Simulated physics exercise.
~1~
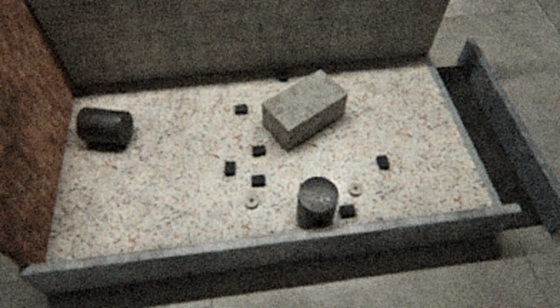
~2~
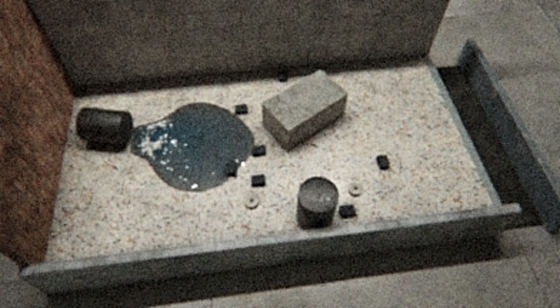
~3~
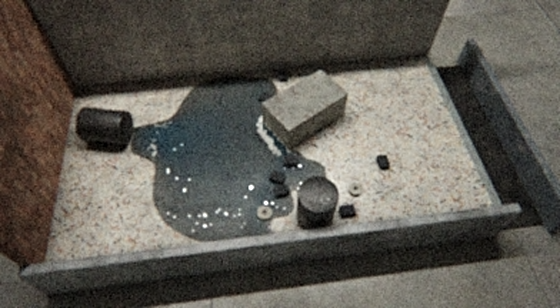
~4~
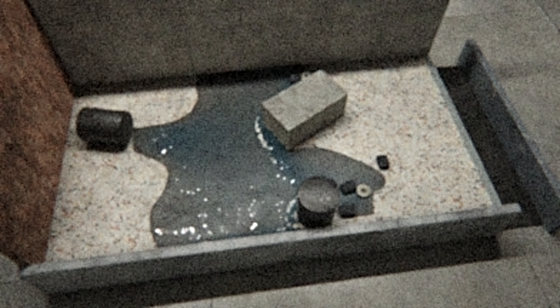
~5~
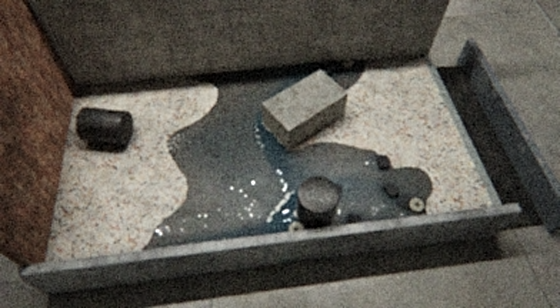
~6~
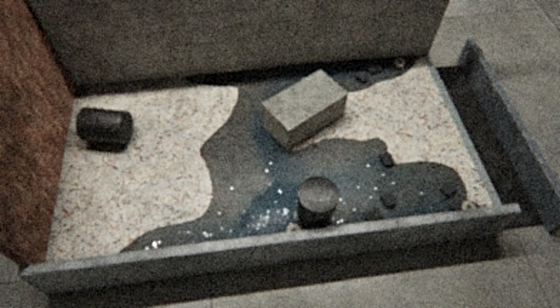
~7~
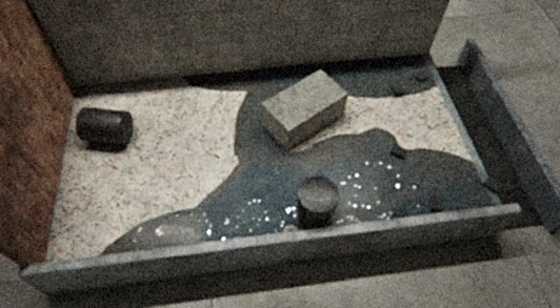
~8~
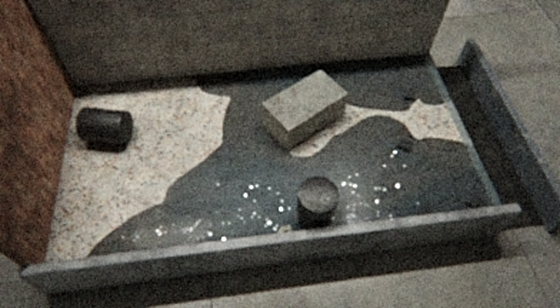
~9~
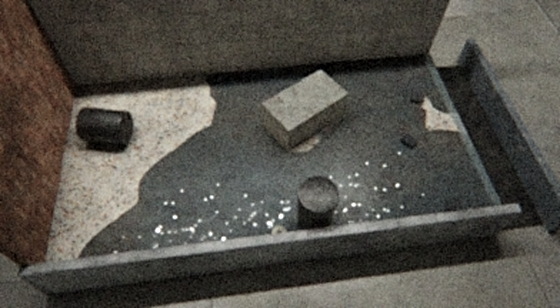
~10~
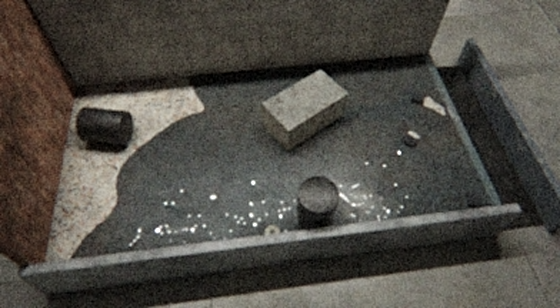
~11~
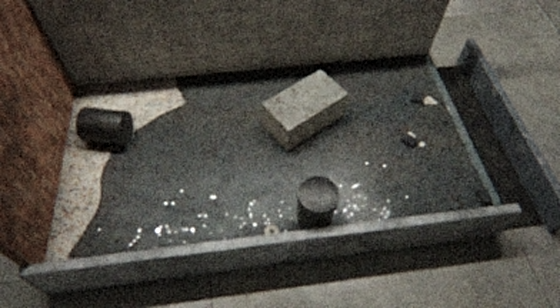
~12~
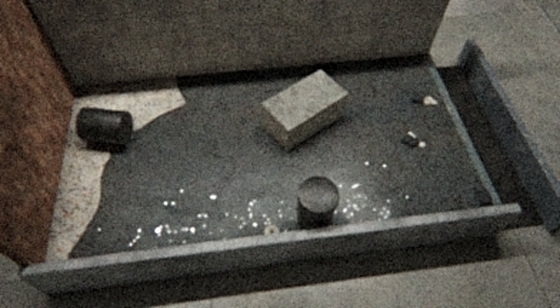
Dark liquid spills from a black drum lying on its side at the left of a shallow, speckled tray, seen from above. It spreads as a rounded pool, then reaches the pale block and the upright dark cylinder and flows around both. Small dark squares and pale rings are carried to the right as the liquid advances along the near wall and behind the block. Most of them disappear from view toward the right side. The pool widens until only a pale patch near the drum stays dry, then settles, with a few small pieces resting at the upper right.
